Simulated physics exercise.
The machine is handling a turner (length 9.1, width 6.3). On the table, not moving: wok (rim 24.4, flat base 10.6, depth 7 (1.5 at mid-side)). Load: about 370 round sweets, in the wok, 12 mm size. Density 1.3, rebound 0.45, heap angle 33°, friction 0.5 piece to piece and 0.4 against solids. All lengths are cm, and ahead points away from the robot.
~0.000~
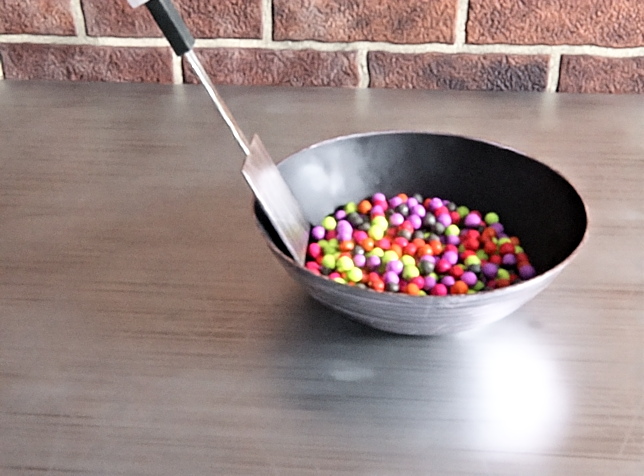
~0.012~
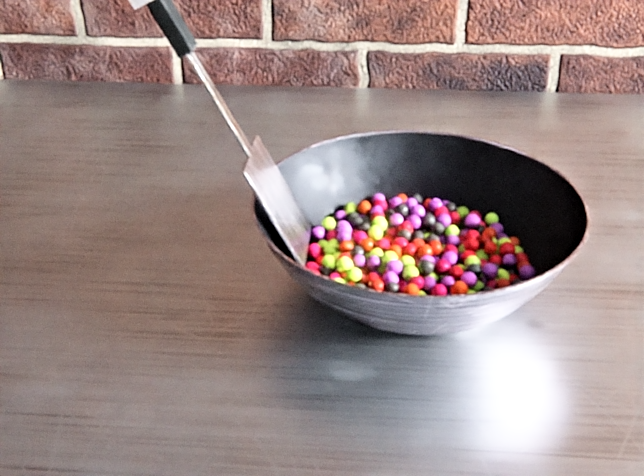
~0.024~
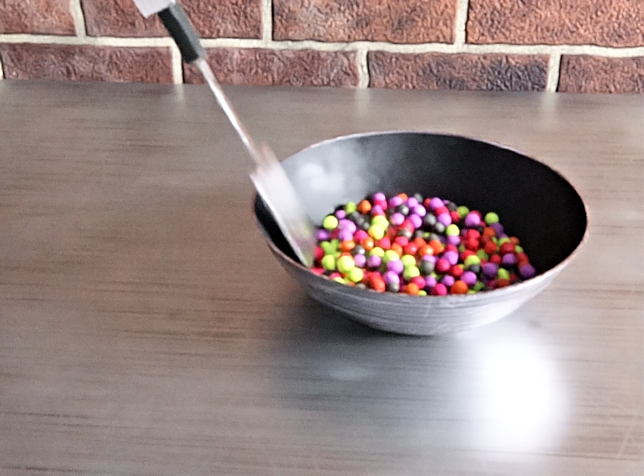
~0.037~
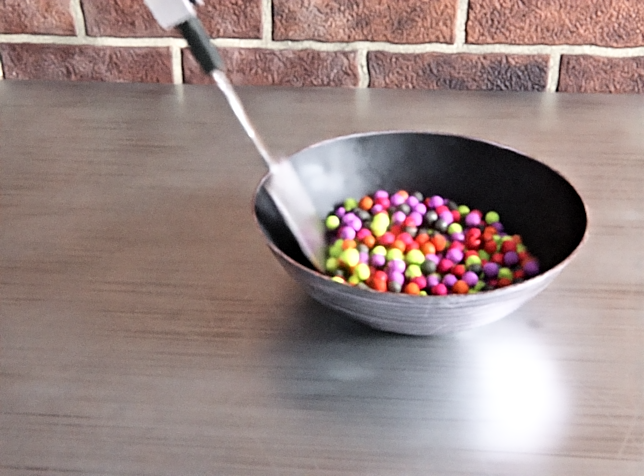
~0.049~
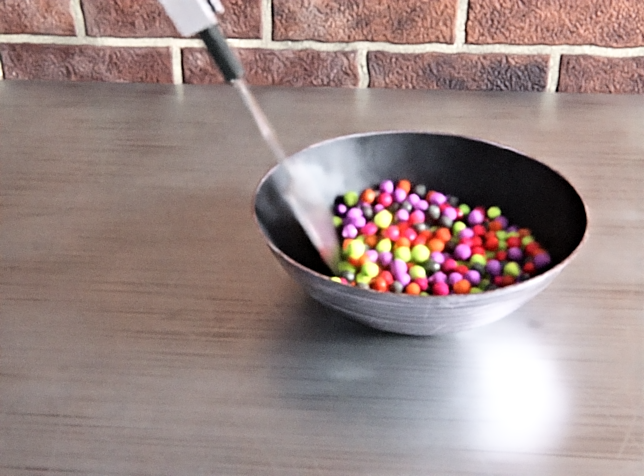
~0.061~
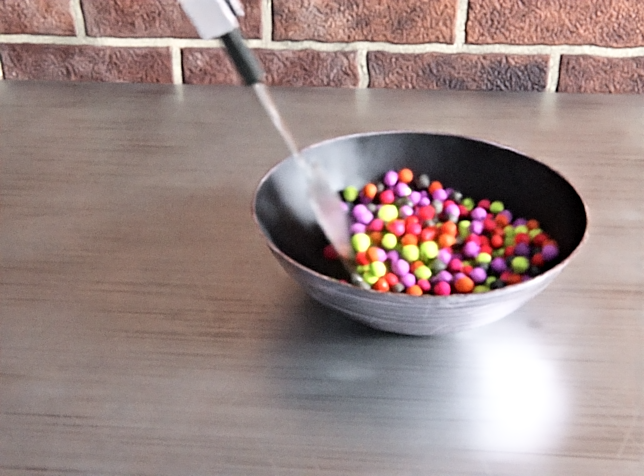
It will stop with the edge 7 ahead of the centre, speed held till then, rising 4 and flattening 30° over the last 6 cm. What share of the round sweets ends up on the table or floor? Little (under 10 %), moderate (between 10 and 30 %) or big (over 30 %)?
On the table or floor the share is moderate, between 10 and 30 %.
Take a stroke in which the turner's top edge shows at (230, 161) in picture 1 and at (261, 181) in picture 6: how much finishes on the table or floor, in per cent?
Some 0 per cent.
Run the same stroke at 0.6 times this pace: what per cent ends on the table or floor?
Some 5 per cent.
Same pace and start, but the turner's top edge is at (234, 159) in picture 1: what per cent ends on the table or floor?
About 15 per cent.
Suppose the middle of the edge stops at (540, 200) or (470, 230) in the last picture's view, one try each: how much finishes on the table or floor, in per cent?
Some 35 and 0 per cent.
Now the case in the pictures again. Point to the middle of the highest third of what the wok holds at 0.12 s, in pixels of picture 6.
Around (497, 227).
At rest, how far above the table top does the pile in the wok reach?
Roughly 6.5 cm.
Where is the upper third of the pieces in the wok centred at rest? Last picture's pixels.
Near (505, 242).
By 0.09 s, sloping 63°, highest piece 7 above the table; 371 in the wok.
By 0.12 s, sloping 53°, highest piece 8 above the table; 371 in the wok.
By 0.33 s, sloping 33°, highest piece 18 above the table; 315 in the wok, 9 on the table or floor, 47 on the blade or in flight.
By 1.38 s, sloping 33°, highest piece 6 above the table; 315 in the wok, 56 on the table or floor.
Final count, 315 in the wok, 56 on the table or floor. That is 15 % on the table or floor.
